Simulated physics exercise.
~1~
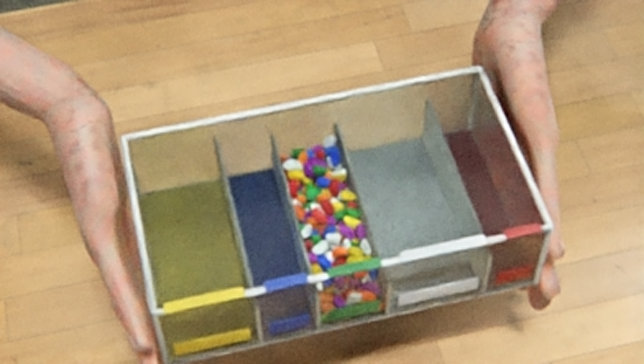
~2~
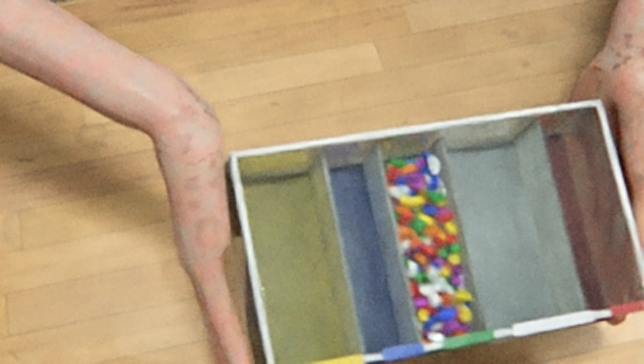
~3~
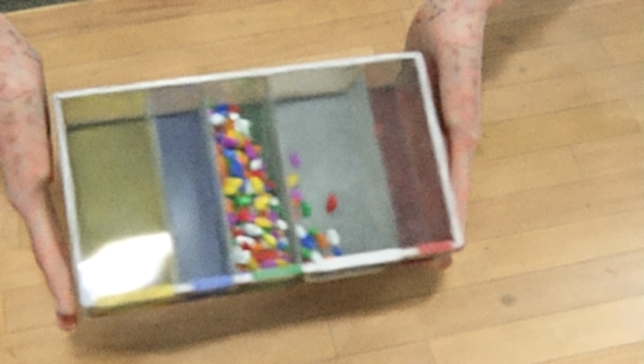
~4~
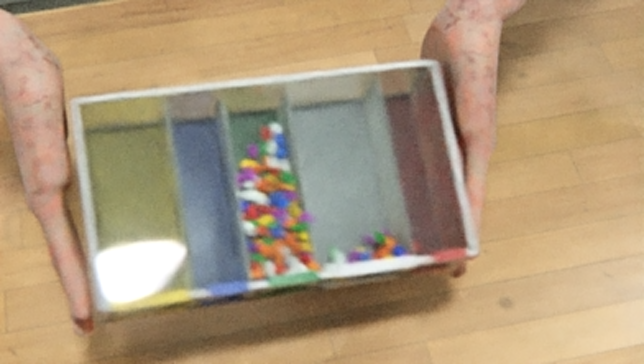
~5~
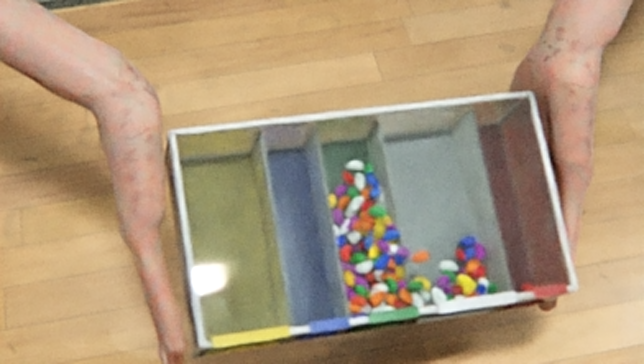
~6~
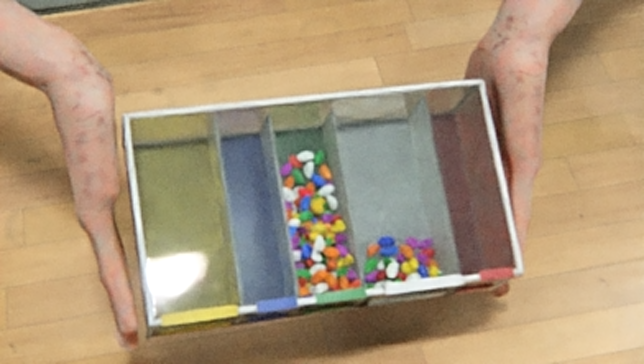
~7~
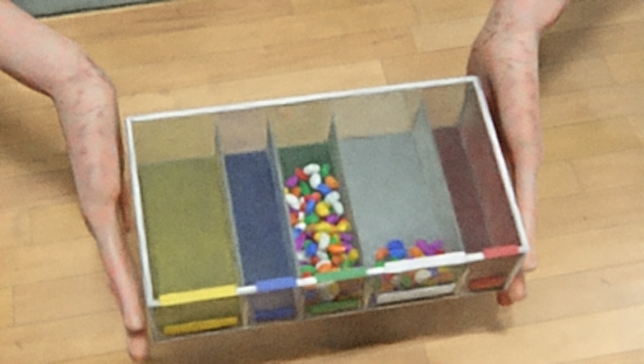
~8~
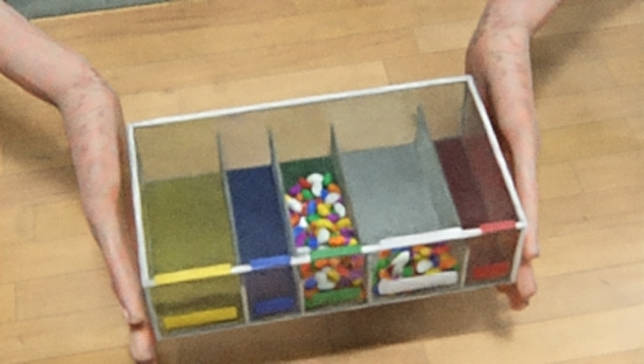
Hands shaking and tilting a clear-lidded divided box, some jelly beans spilling from the green compartment into the white before it levels.
